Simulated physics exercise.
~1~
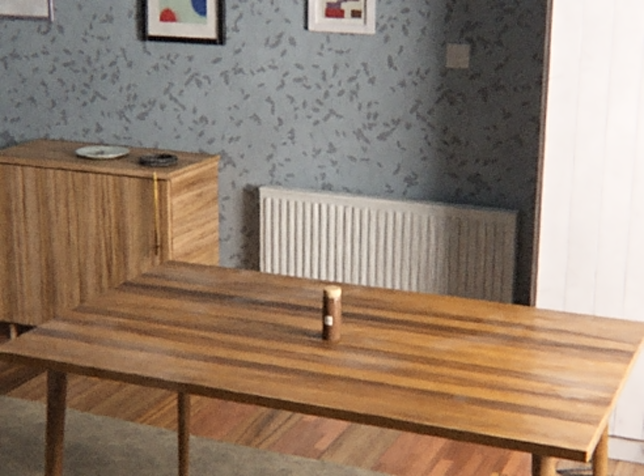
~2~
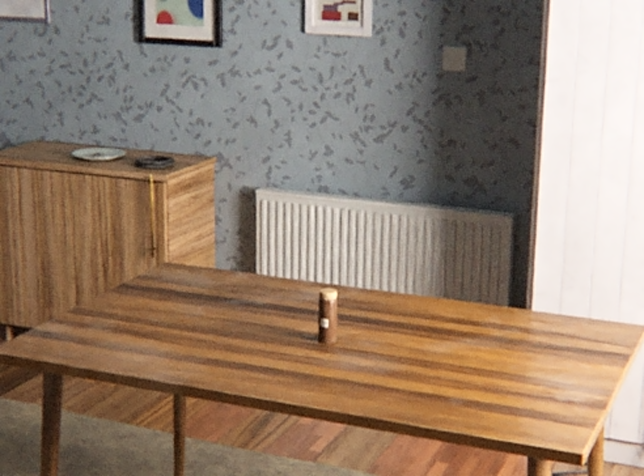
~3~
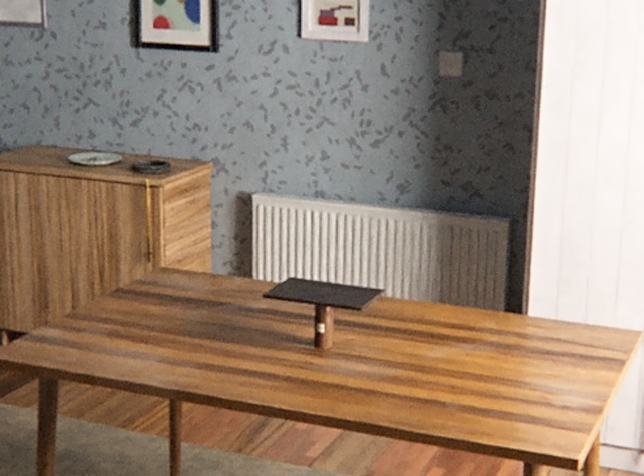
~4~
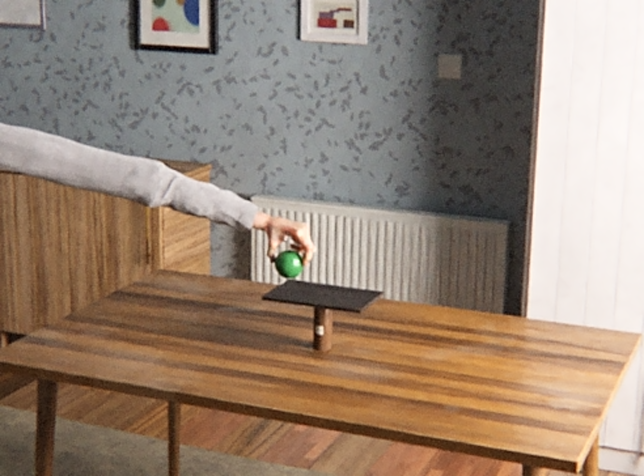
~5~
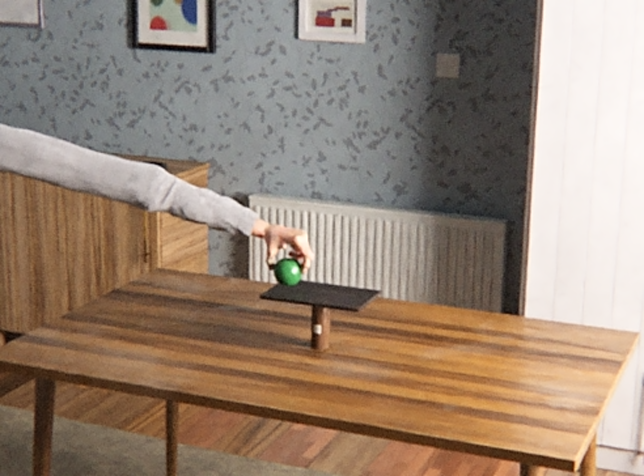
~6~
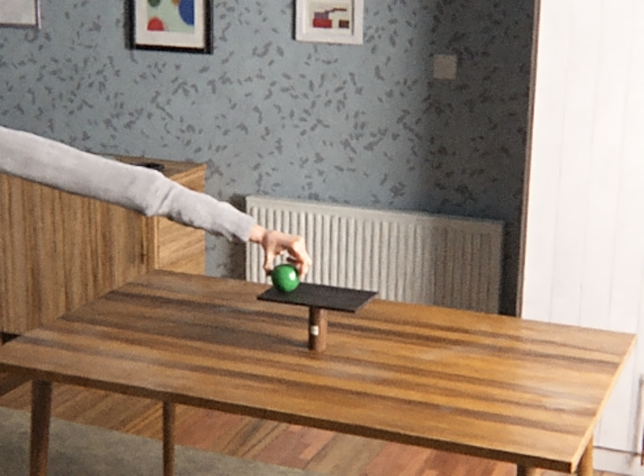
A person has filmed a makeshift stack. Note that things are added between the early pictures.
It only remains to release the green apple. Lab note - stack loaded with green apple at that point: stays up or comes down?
Fails to stand.
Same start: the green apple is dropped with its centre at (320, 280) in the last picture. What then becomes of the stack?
Outcome: Stable.
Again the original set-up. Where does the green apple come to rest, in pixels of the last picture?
The object winds up at approximately (245, 329).
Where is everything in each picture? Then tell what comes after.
In the first picture, the last thing is not in view yet.
In the second picture, the last thing is not in view yet.
In the third picture, the last thing is not in view yet; black board (325, 293).
The fourth picture shows still above its spot; green apple (289, 264); black board (323, 296).
The fifth picture shows still above its spot; green apple (288, 272); black board (321, 295).
The sixth picture shows in place under the hand; green apple (285, 277); black board (318, 296).
Then, 0.40 s past the last view, green apple now fallen; black board rocked 56° from its first pose.
Then, 0.50 s past the last view, black board rocked 63° from its first pose.
Then, 0.70 s past the last view, black board now fallen; brown shaker rocked 41° from its first pose.
Then, 0.80 s past the last view, brown shaker now fallen.
Finally, fallen, black board, green apple and brown shaker. Final places as the last picture's camera would see them, green apple near (245, 329). The stack gives way.
